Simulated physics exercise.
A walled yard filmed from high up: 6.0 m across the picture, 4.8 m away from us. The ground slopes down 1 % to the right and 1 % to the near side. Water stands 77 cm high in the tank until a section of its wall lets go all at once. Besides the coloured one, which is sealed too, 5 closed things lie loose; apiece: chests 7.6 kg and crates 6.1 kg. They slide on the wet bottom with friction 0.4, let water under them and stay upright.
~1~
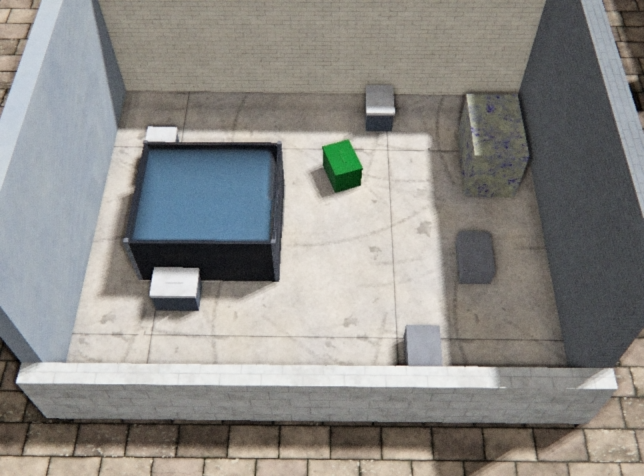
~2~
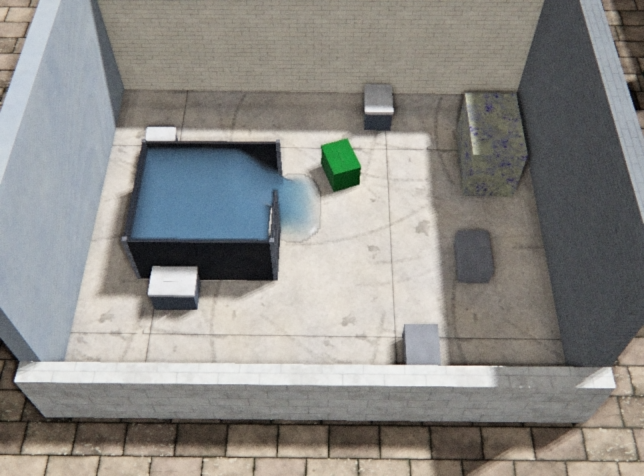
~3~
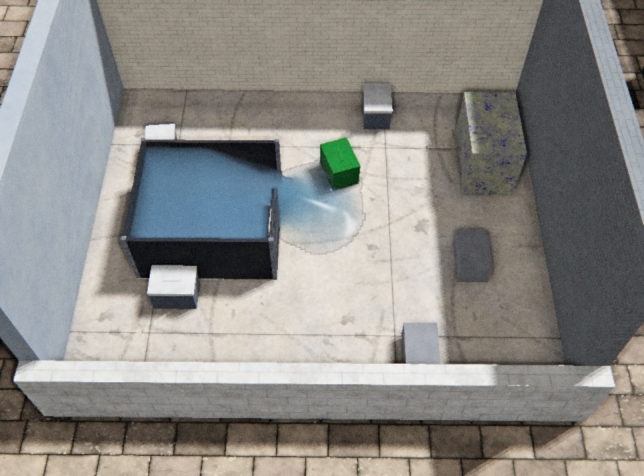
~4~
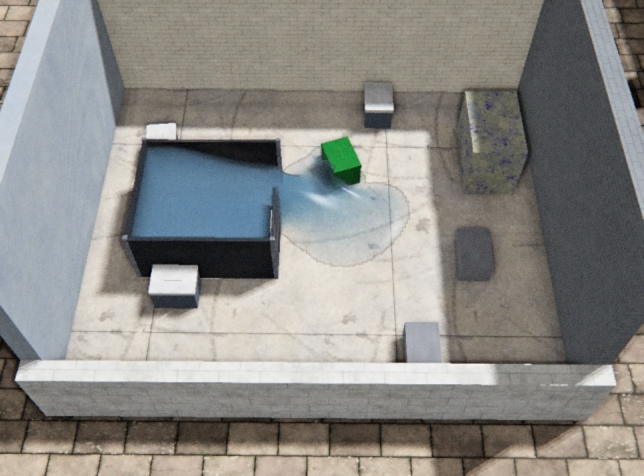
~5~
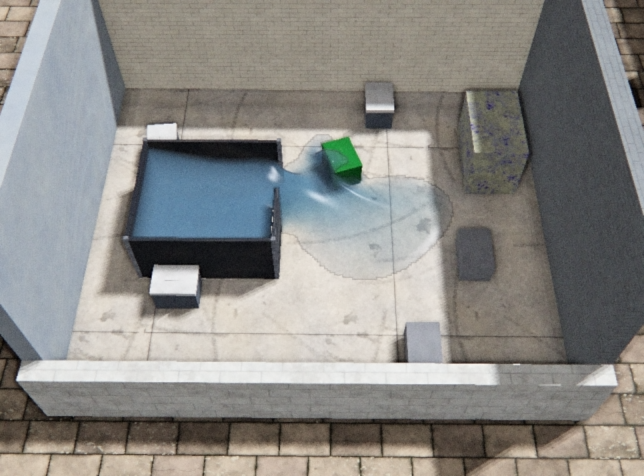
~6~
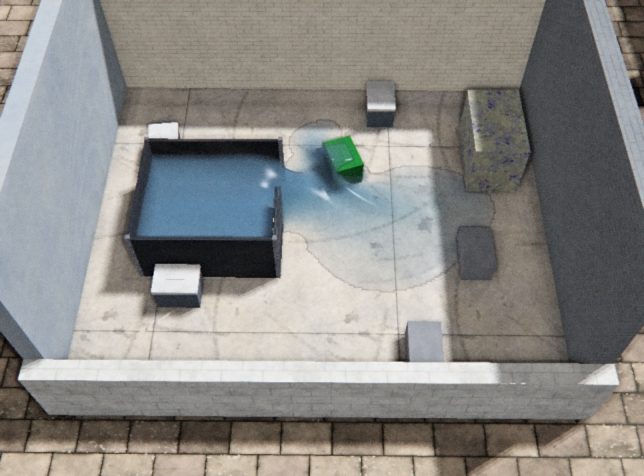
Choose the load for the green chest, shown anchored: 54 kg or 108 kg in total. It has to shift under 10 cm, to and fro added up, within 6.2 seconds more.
Verdict: Neither load is enough.
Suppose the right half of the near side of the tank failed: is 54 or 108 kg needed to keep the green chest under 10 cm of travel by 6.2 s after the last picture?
In that case the smaller load will do.
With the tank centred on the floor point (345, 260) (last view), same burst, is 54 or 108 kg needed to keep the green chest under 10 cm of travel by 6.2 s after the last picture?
Then the smaller load will do.
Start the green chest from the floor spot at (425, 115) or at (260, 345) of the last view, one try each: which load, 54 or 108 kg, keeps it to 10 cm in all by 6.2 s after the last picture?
In that order: Only the larger holds; the smaller is enough.
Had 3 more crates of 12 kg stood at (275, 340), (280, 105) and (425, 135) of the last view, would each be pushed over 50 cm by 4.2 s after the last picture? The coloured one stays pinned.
In that order: More, over, over.
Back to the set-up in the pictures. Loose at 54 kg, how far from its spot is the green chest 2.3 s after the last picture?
Roughly 200 cm.
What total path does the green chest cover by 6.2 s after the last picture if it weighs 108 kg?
About 80 cm.
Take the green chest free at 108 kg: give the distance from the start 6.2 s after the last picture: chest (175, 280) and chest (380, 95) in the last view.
In turn: 100 cm, 150 cm.
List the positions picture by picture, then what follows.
In the first picture, the green chest at (342, 157) rests on the ground; 2.5 m2 under water; 0 of 6 have shifted.
In the second picture, the green chest at (341, 156), on the bottom; 3.1 m2 under water; 0 of 6 have shifted.
In the third picture, the green chest at (340, 155), on the bottom; water covers 3.8 m2; 1 of 6 have shifted.
In the fourth picture, the green chest at (341, 154), on the bottom; water covers 4.6 m2; 1 of 6 have shifted.
In the fifth picture, the green chest at (342, 154) rests on the ground; 5.8 m2 under water; 1 of 6 have shifted.
In the sixth picture, the green chest at (343, 153) rests on the ground; water covers 7.4 m2; 1 of 6 have shifted.
Then, 0.6 s after the last picture the green chest would be 116 cm from its start with 54 kg and 55 cm from its start with 108 kg; 11 cm of water round it then.
Then, 2.3 s after the last picture the green chest would be 221 cm from its start with 54 kg and 82 cm from its start with 108 kg; 8 cm of water round it then.
Then, 4.2 s after the last picture the green chest would be 220 cm from its start with 54 kg and 82 cm from its start with 108 kg; 10 cm of water round it then.
Then, 6.2 s after the last picture the green chest would be 220 cm from its start with 54 kg and 82 cm from its start with 108 kg; 10 cm of water round it then.
